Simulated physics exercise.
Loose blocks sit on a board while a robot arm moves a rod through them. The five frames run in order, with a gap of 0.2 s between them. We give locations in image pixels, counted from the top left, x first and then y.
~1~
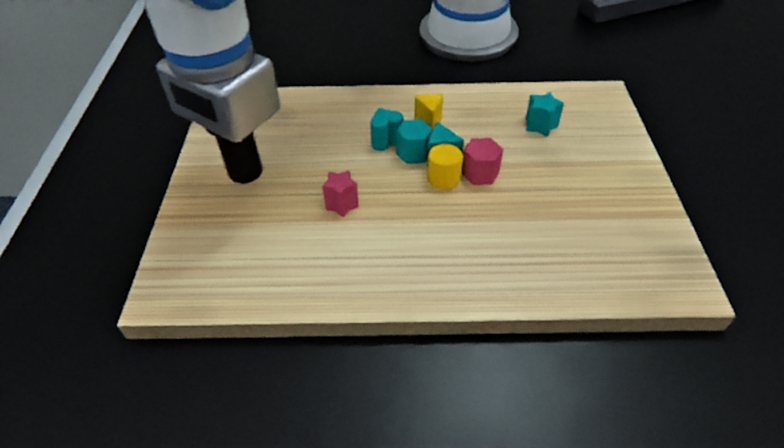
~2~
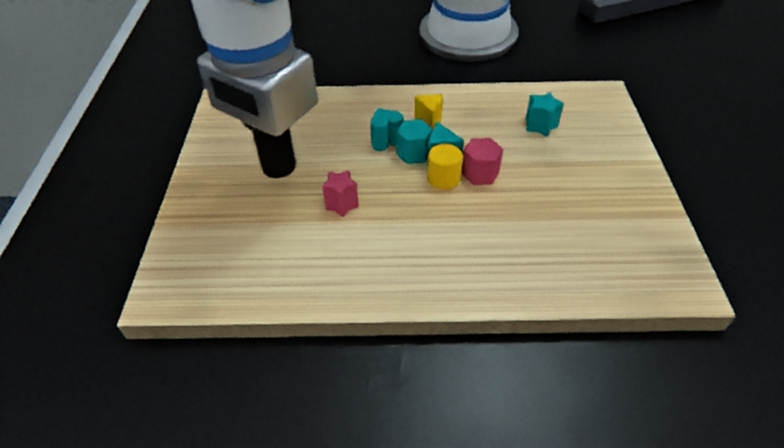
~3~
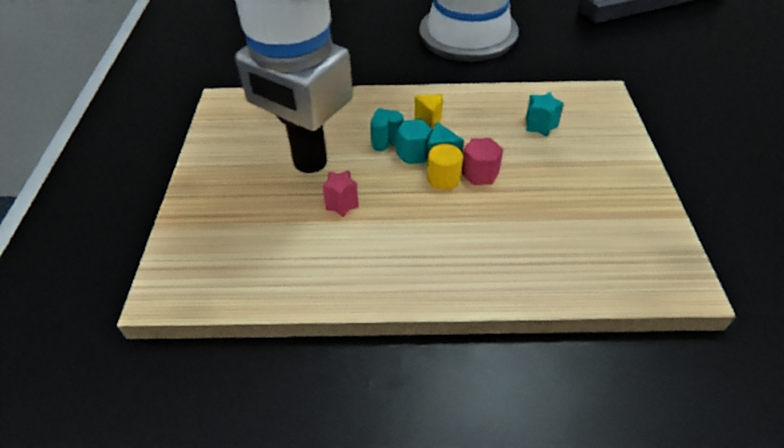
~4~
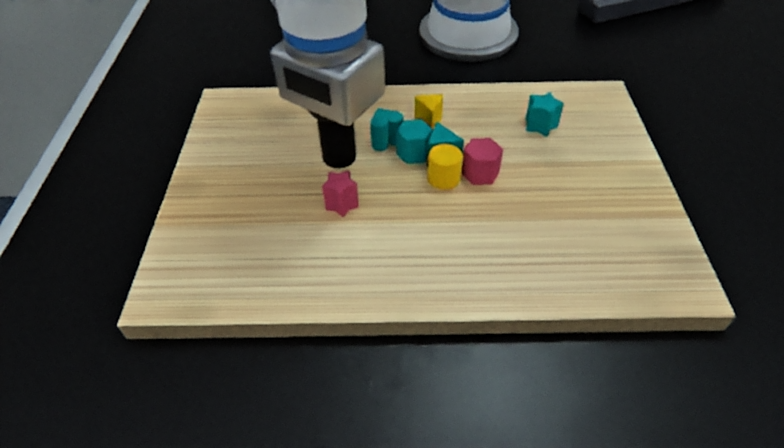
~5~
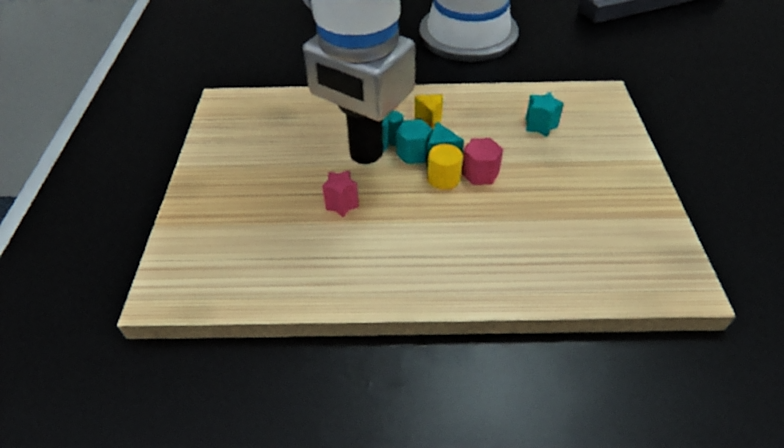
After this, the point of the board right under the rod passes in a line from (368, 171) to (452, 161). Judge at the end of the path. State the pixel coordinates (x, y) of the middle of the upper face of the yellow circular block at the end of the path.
My prediction: (465, 158).
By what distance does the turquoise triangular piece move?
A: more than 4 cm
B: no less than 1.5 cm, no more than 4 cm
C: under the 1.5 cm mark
The correct letter is A.
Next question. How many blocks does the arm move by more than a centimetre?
I expect three or more blocks to be moved by more than 1 cm.
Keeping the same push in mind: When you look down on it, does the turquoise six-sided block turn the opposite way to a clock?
Answer: Yes.
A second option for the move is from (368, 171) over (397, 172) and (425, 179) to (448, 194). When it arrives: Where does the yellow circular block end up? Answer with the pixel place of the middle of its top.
The top centre is at (482, 161).
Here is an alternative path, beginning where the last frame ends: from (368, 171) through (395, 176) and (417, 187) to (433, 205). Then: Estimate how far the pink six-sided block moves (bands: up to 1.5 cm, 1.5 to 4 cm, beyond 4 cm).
Movement: Under 1.5 cm.
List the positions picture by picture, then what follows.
Rod's lower end (246, 173); turquoise six-sided block (414, 129); turquoise triangular piece (443, 134); yellow circular block (446, 154); pink six-sided block (484, 148), in the first frame.
Rod (280, 168); blocks still, in the second frame.
Rod (311, 163); blocks still, in the third frame.
Rod (340, 158); blocks still, in the fourth frame.
Rod (367, 154); turquoise six-sided block (414, 129); turquoise triangular piece (443, 134); yellow circular block (446, 154); pink six-sided block (484, 148), in the fifth frame.
On the path given first. One third of the way, rod (396, 151); turquoise six-sided block (418, 127).
Two thirds of the way, rod (425, 148); turquoise six-sided block (432, 120), turned 45° anticlockwise; turquoise triangular piece (458, 129), turned 20° clockwise; yellow circular block (452, 155); pink six-sided block (487, 148).
At the end, rod (454, 144); turquoise six-sided block (446, 115), turned 90° anticlockwise; turquoise triangular piece (479, 121); yellow circular block (465, 158); pink six-sided block (497, 149).
